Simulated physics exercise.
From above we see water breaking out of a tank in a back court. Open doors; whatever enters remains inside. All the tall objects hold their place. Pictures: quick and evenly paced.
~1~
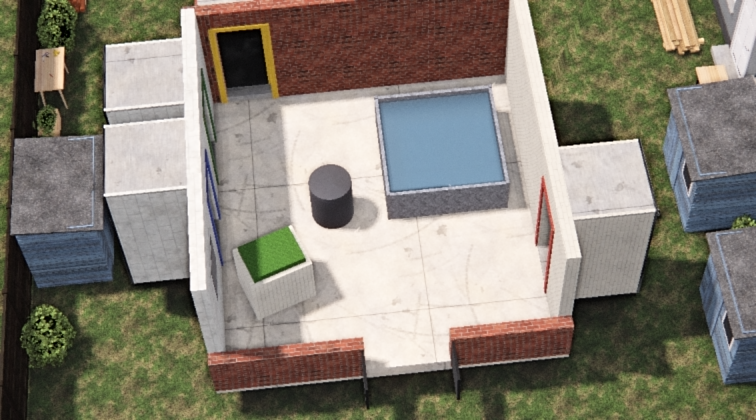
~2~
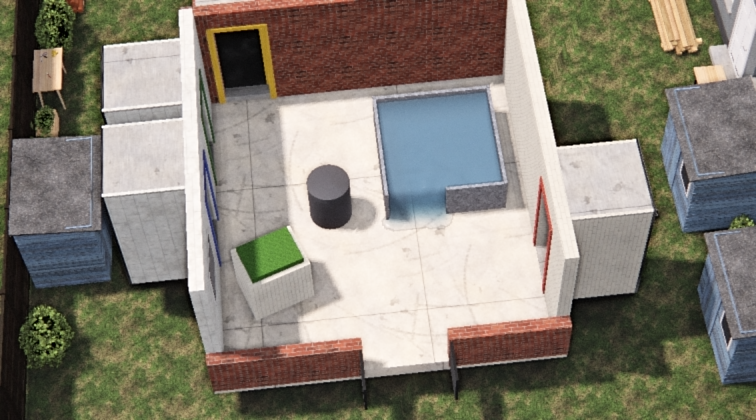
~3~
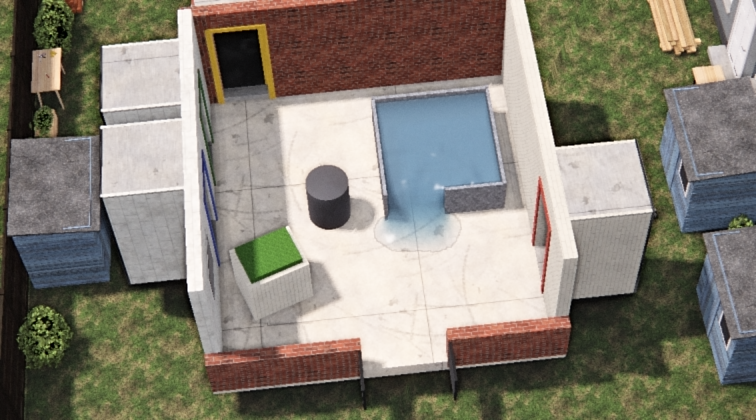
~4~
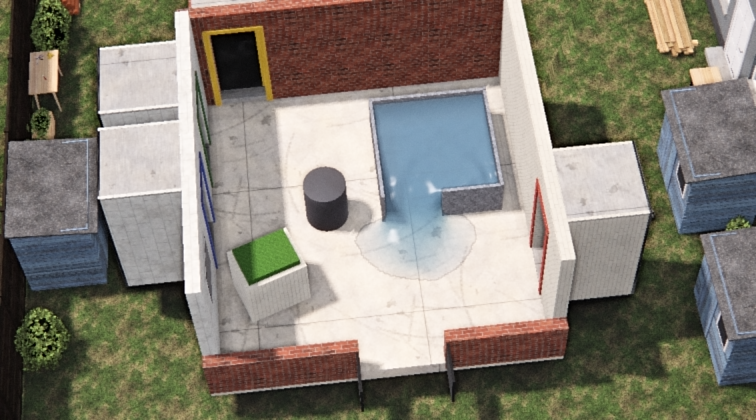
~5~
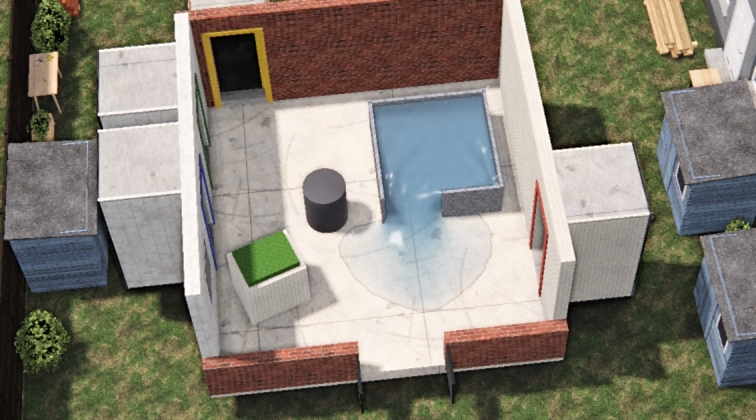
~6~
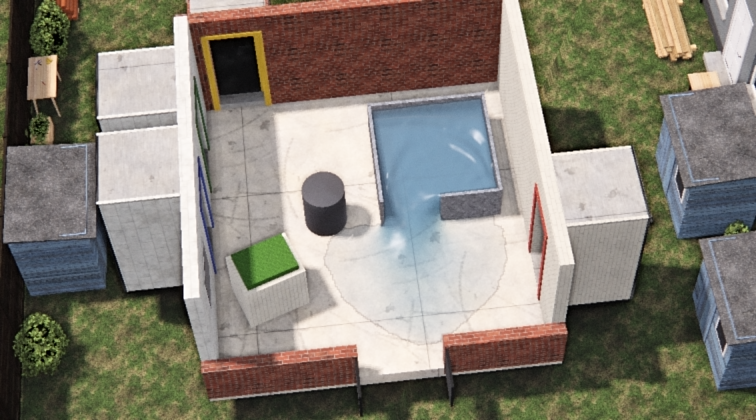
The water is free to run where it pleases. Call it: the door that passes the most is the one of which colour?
It is the red one.
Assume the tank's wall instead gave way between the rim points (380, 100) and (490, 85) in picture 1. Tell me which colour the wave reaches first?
First comes the yellow one.
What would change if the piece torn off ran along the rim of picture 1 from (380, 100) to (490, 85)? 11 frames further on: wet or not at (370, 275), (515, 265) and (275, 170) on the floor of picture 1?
Point by point, in the order asked: Bare, waterlogged, waterlogged.
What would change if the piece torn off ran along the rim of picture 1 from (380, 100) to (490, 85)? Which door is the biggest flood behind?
I'd go with the green-painted one.
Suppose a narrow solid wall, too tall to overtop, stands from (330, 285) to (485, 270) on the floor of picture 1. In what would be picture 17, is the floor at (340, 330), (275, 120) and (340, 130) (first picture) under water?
One by one: Submerged, unwetted, unwetted.
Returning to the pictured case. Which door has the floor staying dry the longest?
The yellow-painted one.
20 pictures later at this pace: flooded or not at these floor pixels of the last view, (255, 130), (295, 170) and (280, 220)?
Taking them in turn: Not wetted, not wetted, drenched.
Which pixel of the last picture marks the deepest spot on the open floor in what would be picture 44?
I'd put it around (252, 376).
A moment on, water covers 35 % of the floor; red door wet at the sill, nothing in, blue door not reached, yellow door not reached, green door not reached.
Next, water covers 40 % of the floor; red door wet at the sill, nothing in, blue door not reached, yellow door not reached, green door not reached.
Then, water covers 55 % of the floor; red door a trickle in, blue door wet at the sill, nothing in, yellow door not reached, green door not reached.
Later, water covers 80 % of the floor; red door some in, blue door wet at the sill, nothing in, yellow door wet at the sill, nothing in, green door wet at the sill, nothing in.
In the end, water covers 95 % of the floor; red door some in, blue door wet at the sill, nothing in, yellow door wet at the sill, nothing in, green door wet at the sill, nothing in; the red door has let in the most.
